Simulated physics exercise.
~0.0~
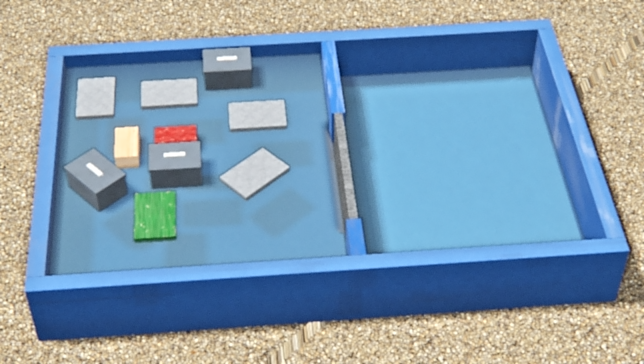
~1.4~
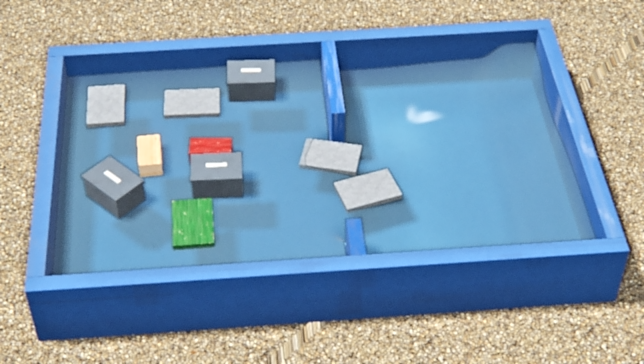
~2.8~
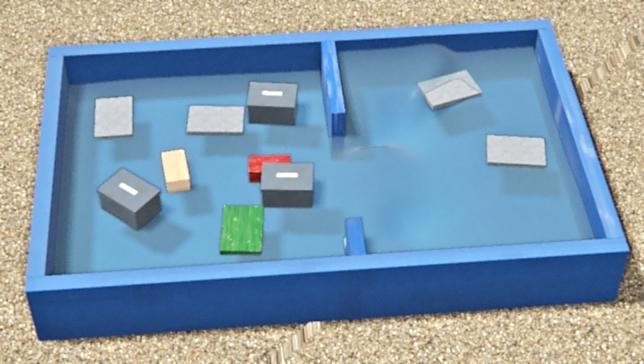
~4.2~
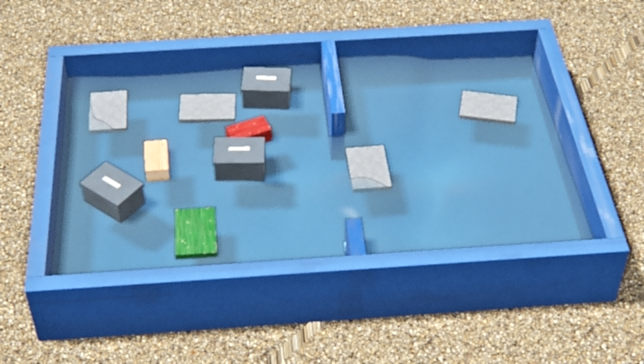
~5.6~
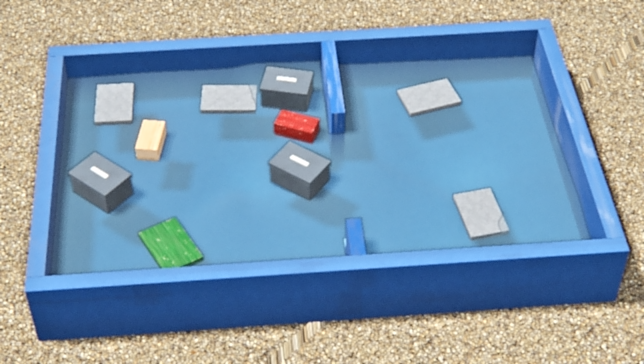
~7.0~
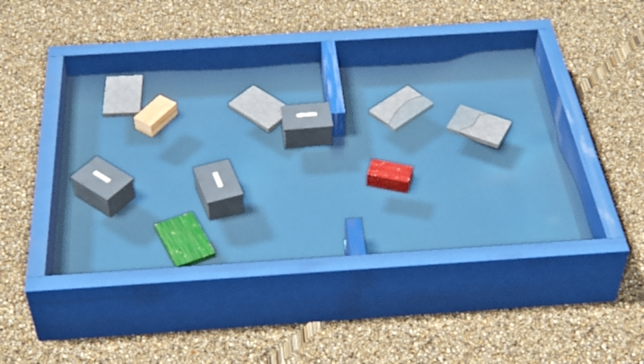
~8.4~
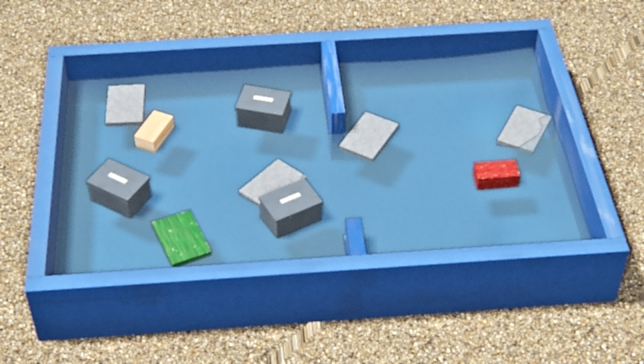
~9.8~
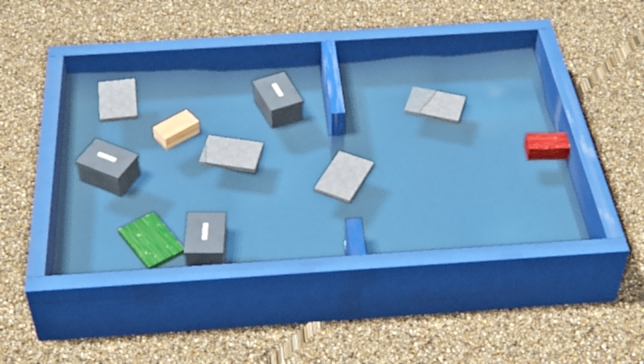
Floating slabs, dark boxes, a tan block, a red block and a green float sit in the left part of a blue tank, with lower water on the right, until the board in the divider is gone. Two grey slabs sweep through the gap first, while the rest drift right, then swing back a little. The red block slips out from beside a dark box, passes through the opening and crosses toward the far wall. One slab drifts back to the gap. Finally, the red block floats by the right wall, while the green float remains at lower left, never reaching the divider.
